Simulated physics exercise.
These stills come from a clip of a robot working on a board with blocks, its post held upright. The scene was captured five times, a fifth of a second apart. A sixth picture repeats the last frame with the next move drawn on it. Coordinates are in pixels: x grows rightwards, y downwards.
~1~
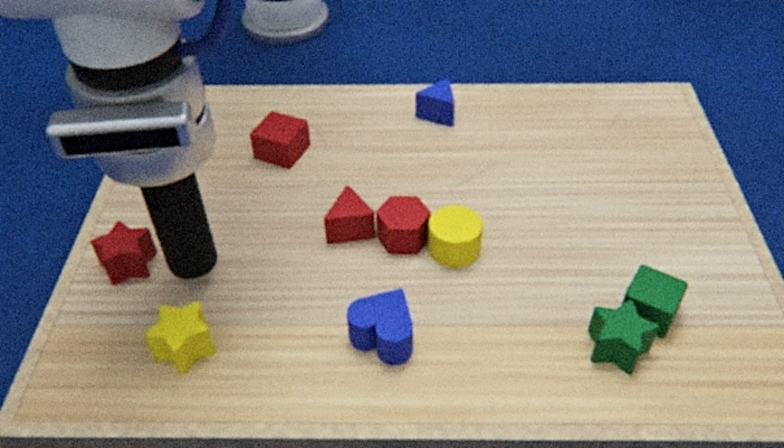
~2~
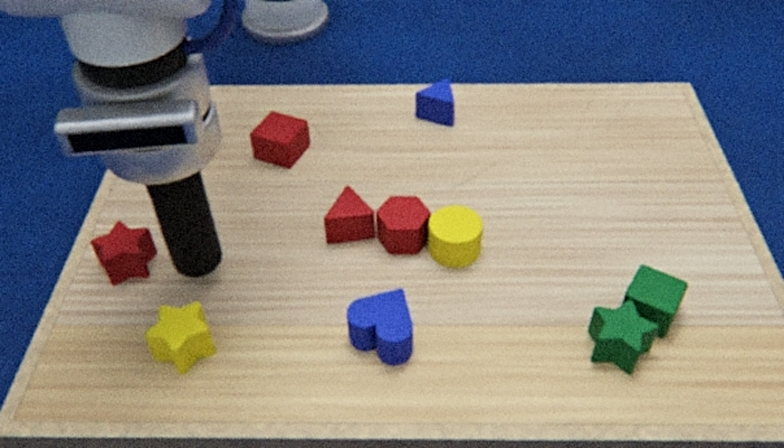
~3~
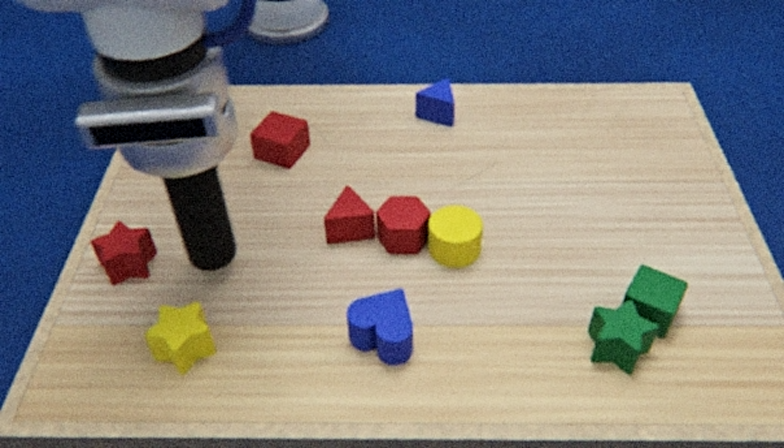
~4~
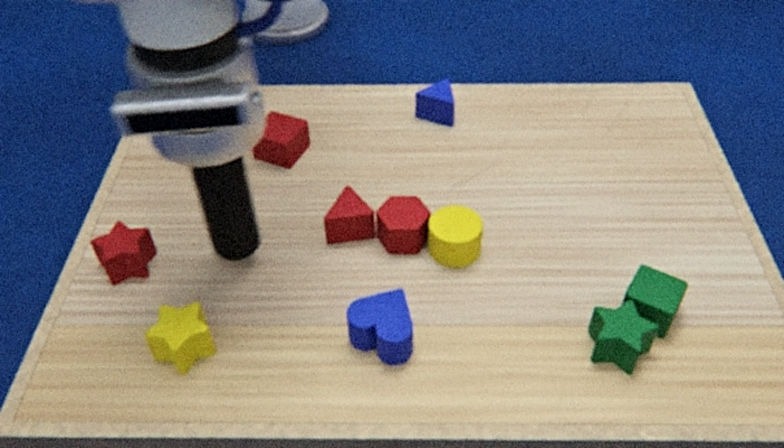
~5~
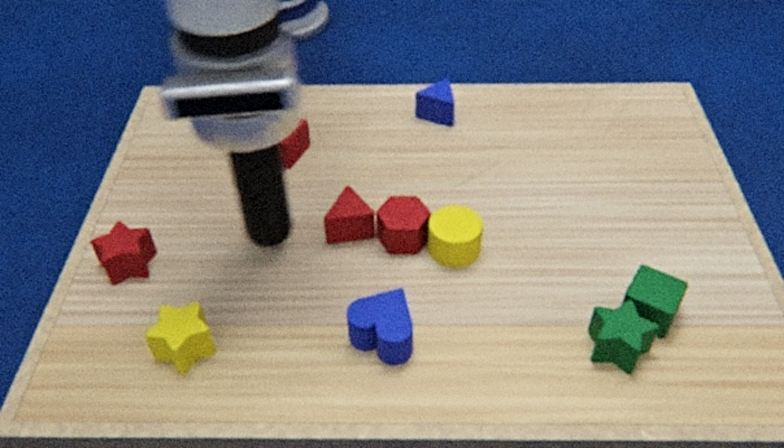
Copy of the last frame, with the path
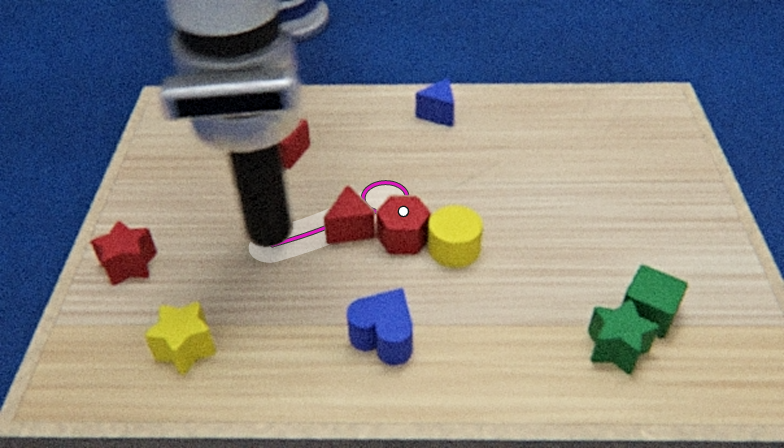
The clip shows a robot arm with a black post above a wooden board of red, yellow, blue and green blocks; the post moves right and slightly away from the viewer, while the blocks stay still.
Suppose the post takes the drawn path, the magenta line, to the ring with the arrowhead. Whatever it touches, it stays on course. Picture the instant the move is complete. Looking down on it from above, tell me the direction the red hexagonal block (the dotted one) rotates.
My answer: Clockwise.
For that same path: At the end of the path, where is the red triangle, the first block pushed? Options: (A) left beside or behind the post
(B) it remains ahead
B
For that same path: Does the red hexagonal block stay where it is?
Short answer: No.
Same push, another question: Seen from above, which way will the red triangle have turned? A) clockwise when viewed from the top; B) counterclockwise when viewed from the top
Correct choice: B.
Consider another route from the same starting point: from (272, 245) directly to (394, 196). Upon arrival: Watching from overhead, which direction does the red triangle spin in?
Bird's-eye view: Clockwise.
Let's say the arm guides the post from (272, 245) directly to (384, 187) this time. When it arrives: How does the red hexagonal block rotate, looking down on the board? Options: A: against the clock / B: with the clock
A (against the clock)
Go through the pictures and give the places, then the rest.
In the first frame, tip of the post (194, 263), middles of tops, red triangle (348, 204), red hexagonal block (403, 211), yellow disc (456, 223).
In the second frame, post (199, 261), nothing pushed.
In the third frame, post (213, 255), nothing pushed.
In the fourth frame, post (237, 245), nothing pushed.
In the fifth frame, post (270, 231), red triangle (348, 204), red hexagonal block (403, 211), yellow disc (456, 223).
The line goes from (272, 245) via (333, 224), ending at (385, 197); the dot is on the red hexagonal block.
The first path, step by step. One third of the way, post (313, 218); red triangle (354, 202); red hexagonal block (409, 209).
Two thirds of the way, post (351, 202); red triangle (388, 182), turned 30° anticlockwise; red hexagonal block (421, 201), turned 30° clockwise; yellow disc (465, 225).
At the end, post (385, 184); red triangle (422, 167), turned 20° anticlockwise; red hexagonal block (422, 201), turned 30° clockwise; yellow disc (465, 225).
